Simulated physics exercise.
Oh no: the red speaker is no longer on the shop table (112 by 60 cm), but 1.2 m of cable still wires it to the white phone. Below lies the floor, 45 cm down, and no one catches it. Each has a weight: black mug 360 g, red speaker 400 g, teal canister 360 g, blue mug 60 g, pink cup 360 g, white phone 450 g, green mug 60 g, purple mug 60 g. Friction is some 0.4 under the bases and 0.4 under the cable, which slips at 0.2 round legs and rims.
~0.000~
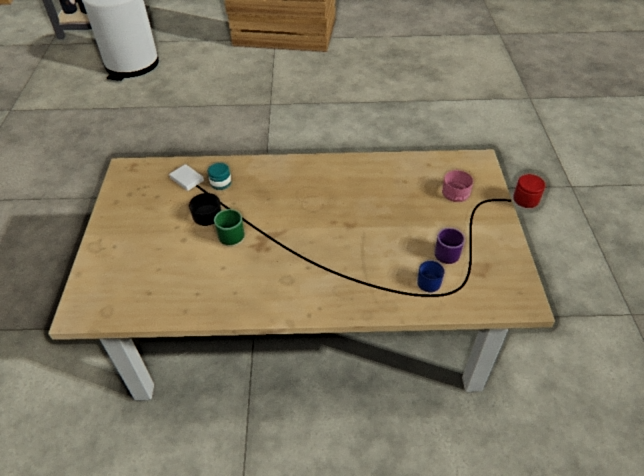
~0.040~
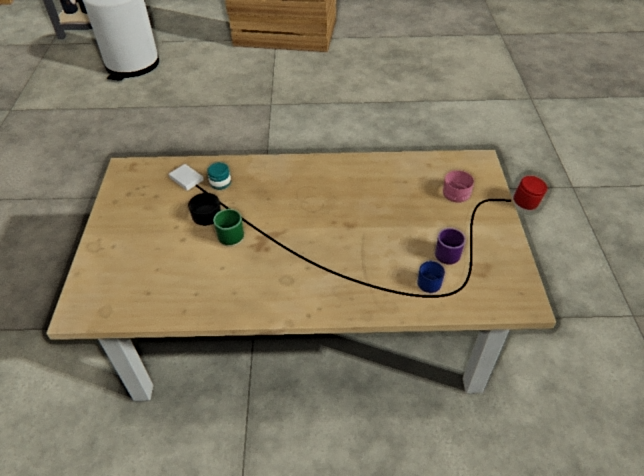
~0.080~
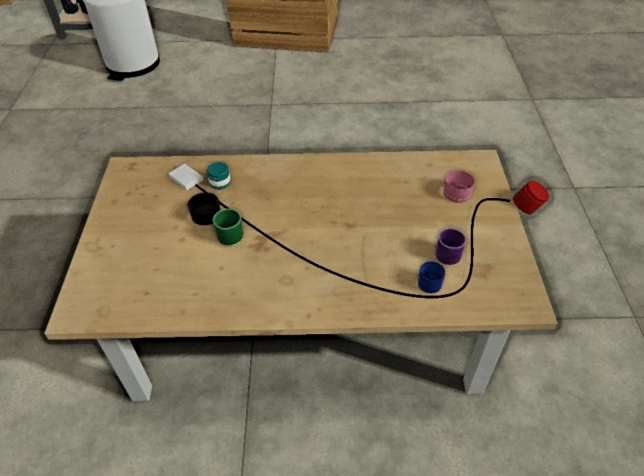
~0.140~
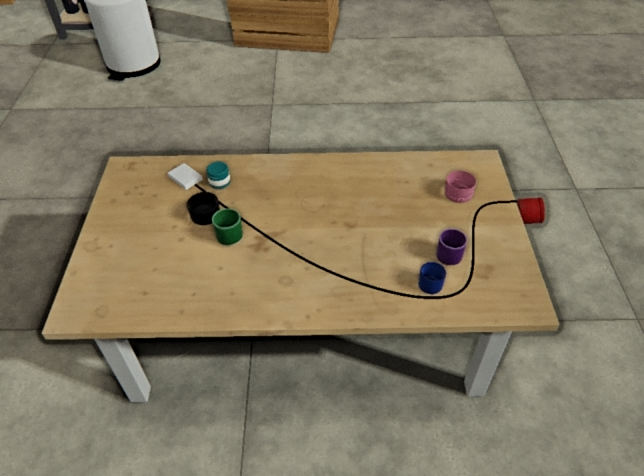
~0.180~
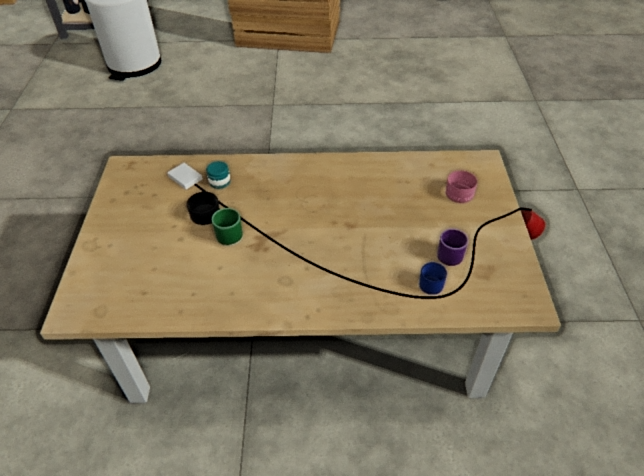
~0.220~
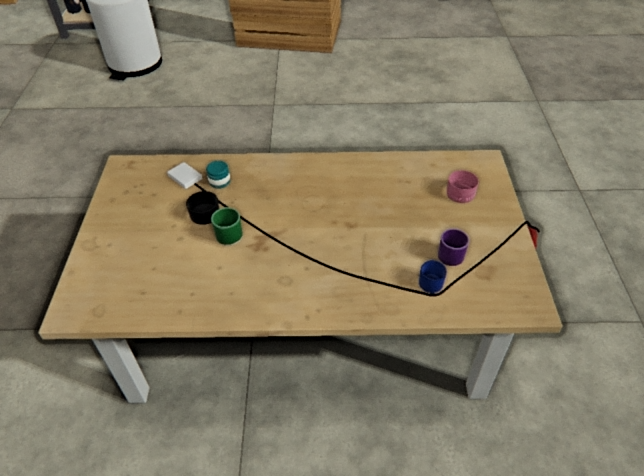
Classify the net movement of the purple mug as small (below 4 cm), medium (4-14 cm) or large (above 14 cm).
Large.
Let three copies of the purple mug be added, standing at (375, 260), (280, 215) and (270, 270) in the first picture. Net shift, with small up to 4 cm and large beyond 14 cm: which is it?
In that order we get a big shift, a big shift and a slight shift.
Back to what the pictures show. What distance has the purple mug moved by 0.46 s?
Shift of the purple mug - 20 cm.
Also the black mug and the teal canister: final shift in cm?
In the end the black mug has moved about 0 cm, while the teal canister has moved about 0 cm.
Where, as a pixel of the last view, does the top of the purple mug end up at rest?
(423, 184).
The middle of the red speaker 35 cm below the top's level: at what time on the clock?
Near 0.36 seconds.
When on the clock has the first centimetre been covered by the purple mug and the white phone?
Purple mug: 0.32 s; white phone: 0.38 s.
By 0.5 s, the cable's tail end at (207, 185); purple mug on its side, 19 cm off its start, blue mug 34 cm off its start, red speaker over the edge.
By 0.7 s, the cable's tail end at (208, 185); purple mug on its side, 23 cm off its start, blue mug over the edge, red speaker over the edge.
By 1.0 s, the cable's tail end at (208, 185); purple mug on its side, 23 cm off its start at (423, 184), blue mug over the edge, red speaker over the edge.
By 1.2 s, the cable's tail end at (208, 185); purple mug on its side, 23 cm off its start, blue mug over the edge, red speaker over the edge.
By 2.4 s, the cable's tail end at (208, 185); purple mug on its side, 23 cm off its start at (423, 184), blue mug over the edge, red speaker over the edge, white phone 3 cm off its start at (194, 177).
